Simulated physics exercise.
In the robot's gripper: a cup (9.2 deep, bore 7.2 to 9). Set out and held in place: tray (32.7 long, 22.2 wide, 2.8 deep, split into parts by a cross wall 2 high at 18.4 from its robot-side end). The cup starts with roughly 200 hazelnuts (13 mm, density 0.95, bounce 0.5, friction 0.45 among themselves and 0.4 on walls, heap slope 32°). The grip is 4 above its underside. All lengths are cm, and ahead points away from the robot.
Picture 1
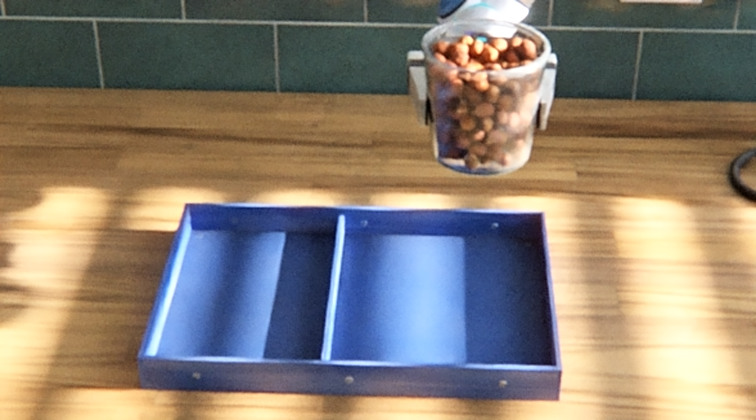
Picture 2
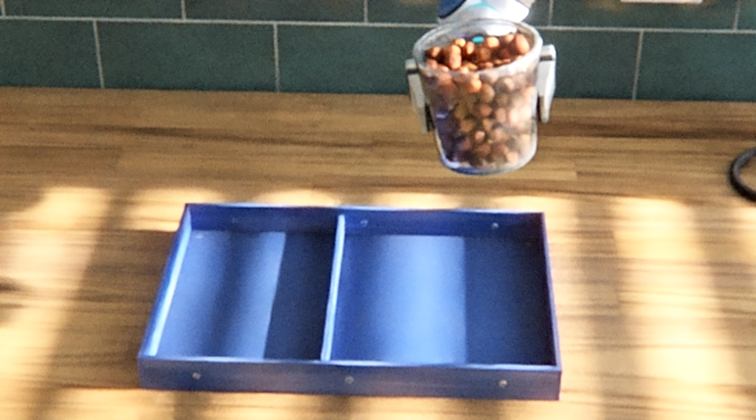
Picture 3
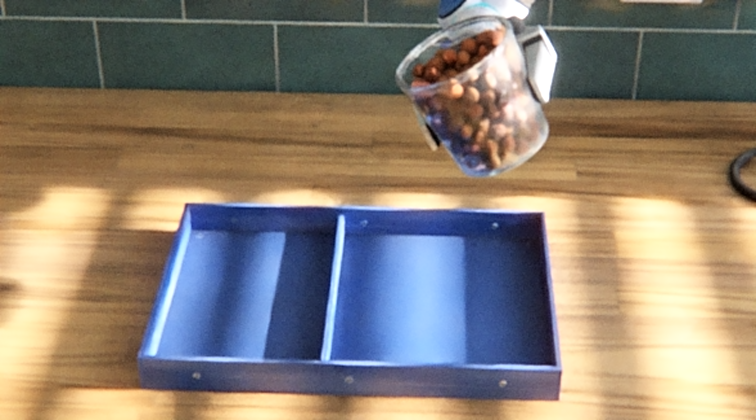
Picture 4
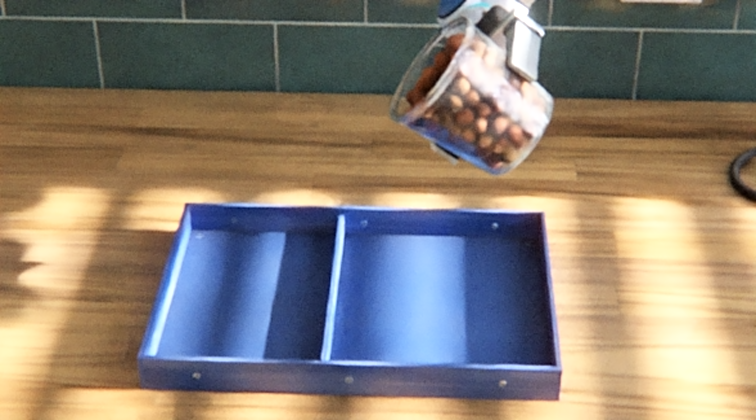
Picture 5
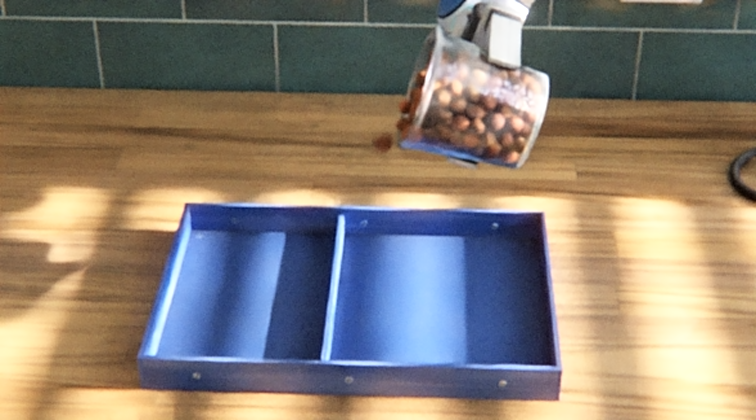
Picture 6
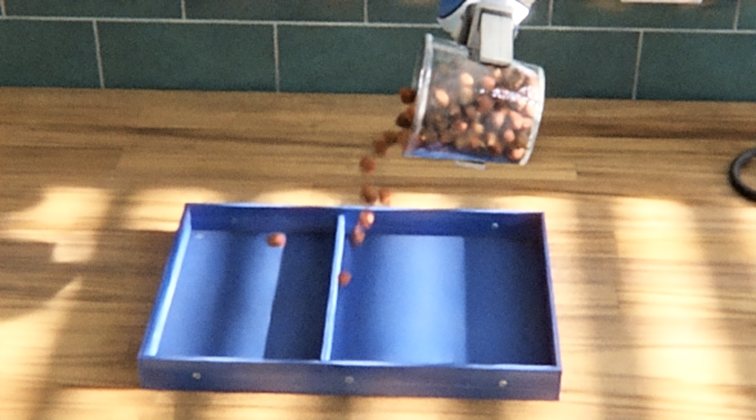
A clear cup of hazelnuts tilts left, and some drop into a divided blue tray.
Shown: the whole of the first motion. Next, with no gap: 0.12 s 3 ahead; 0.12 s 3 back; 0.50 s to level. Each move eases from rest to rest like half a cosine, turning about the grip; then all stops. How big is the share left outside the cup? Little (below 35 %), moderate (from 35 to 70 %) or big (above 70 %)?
Outside the cup the share is moderate, from 35 to 70 %.
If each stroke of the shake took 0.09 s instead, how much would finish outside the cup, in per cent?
In that case some 60 per cent.
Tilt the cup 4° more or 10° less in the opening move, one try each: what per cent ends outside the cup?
Some 55 and 30 per cent.
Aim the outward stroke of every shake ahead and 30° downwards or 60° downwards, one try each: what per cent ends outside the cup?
Some 35 and 25 per cent.
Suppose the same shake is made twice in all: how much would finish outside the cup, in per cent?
In that case some 65 per cent.
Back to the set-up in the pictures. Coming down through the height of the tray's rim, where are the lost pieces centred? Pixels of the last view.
Near (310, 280).
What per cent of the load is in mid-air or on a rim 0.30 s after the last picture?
About 19 per cent.
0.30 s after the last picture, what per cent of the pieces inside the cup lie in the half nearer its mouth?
Some 55 per cent.
Then, 0.30 s after the last picture, tilted 78° forward, highest piece 21 above the table; 112 in the cup, 38 in the far-side part, 8 in the robot-side part, 37 in flight or on a rim.
Then, 0.59 s after the last picture, tilted 16° forward, highest piece 24 above the table; 103 in the cup, 56 in the far-side part, 35 in the robot-side part, 1 in flight or on a rim.
Then, 0.94 s after the last picture, level, highest piece 24 above the table; 103 in the cup, 57 in the far-side part, 35 in the robot-side part.
Then, 1.99 s after the last picture, level, highest piece 24 above the table; 103 in the cup, 57 in the far-side part, 35 in the robot-side part.
Final count, 103 in the cup, 57 in the far-side part, 35 in the robot-side part. That is 47 % outside the cup.
